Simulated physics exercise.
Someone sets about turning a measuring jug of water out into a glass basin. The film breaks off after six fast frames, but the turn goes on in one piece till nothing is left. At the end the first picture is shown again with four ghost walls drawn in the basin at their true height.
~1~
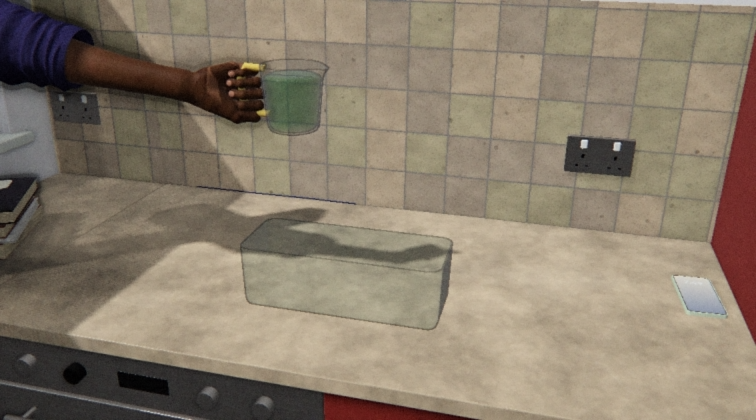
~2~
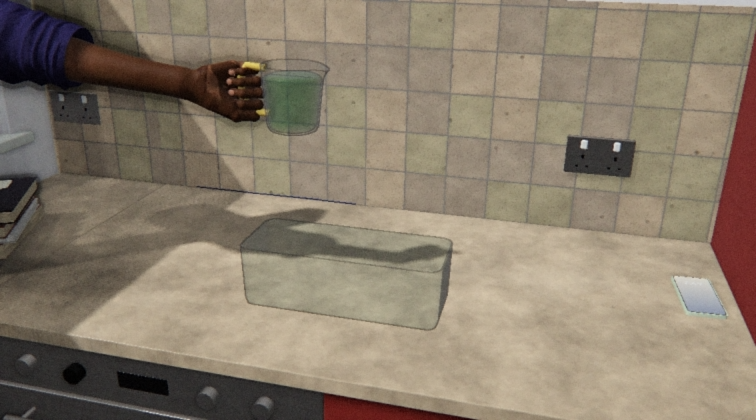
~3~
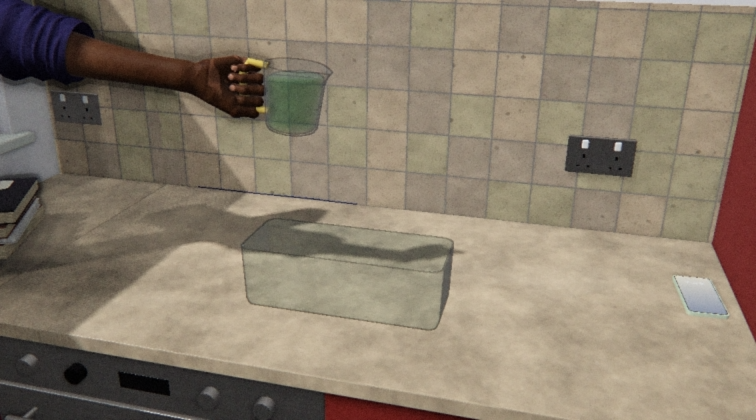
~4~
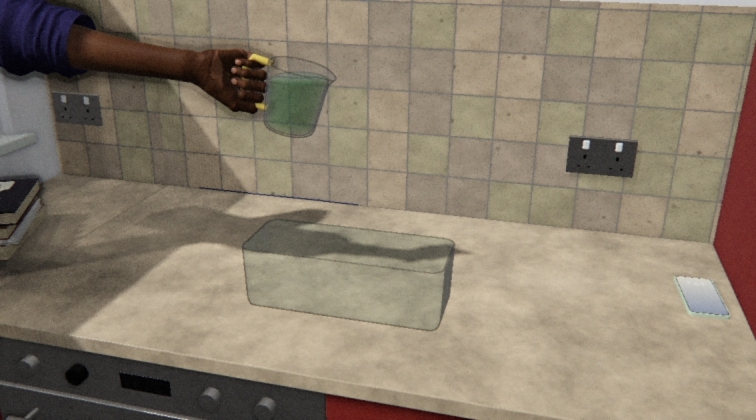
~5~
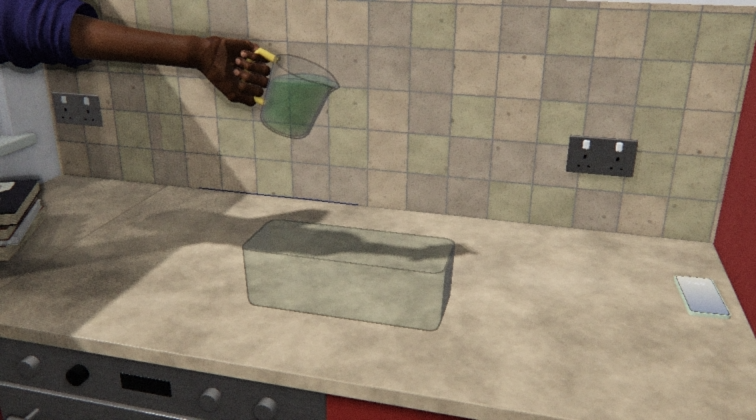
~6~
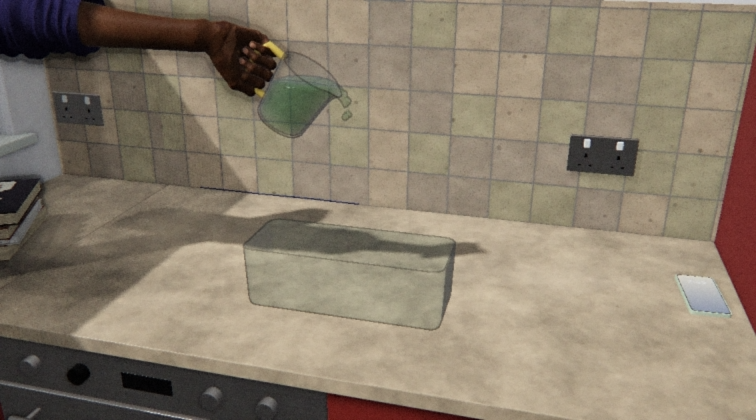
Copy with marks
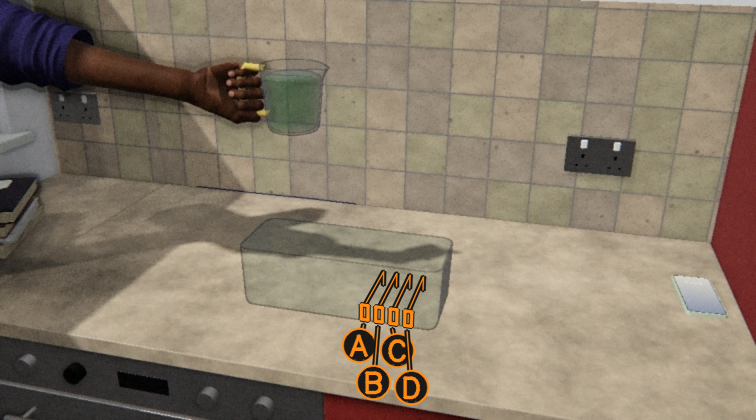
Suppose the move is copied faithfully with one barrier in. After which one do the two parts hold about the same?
Position B.
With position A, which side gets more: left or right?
The right one.
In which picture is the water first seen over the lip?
In picture 6.
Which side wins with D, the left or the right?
The left one.
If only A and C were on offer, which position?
That is position A.
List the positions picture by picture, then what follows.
Upright, lip at (327, 68); basin from (247, 300) to (438, 328); nothing has left yet, in the first frame.
Upright, lip at (328, 70); nothing has left yet, in the second frame.
Tipped about 6°, lip at (331, 73); nothing has left yet, in the third frame.
Tipped about 13°, lip at (335, 79); nothing has left yet, in the fourth frame.
Tipped about 23°, lip at (338, 87); nothing has left yet, in the fifth frame.
Tipped about 34°, lip at (340, 96); water is over the lip, down to (347, 118), in the sixth frame.
In orange, A at (363, 324); B at (378, 326); C at (392, 328); D at (407, 331).
Choosing A, about 33 % ends left of the wall and 63 % right of it; 3 % is lost outside.
Choosing B, about 53 % ends left of the wall and 44 % right of it; 3 % is lost outside.
Choosing C, about 84 % ends left of the wall and 11 % right of it; 6 % is lost outside.
Choosing D, about 81 % ends left of the wall and 15 % right of it; 4 % is lost outside.
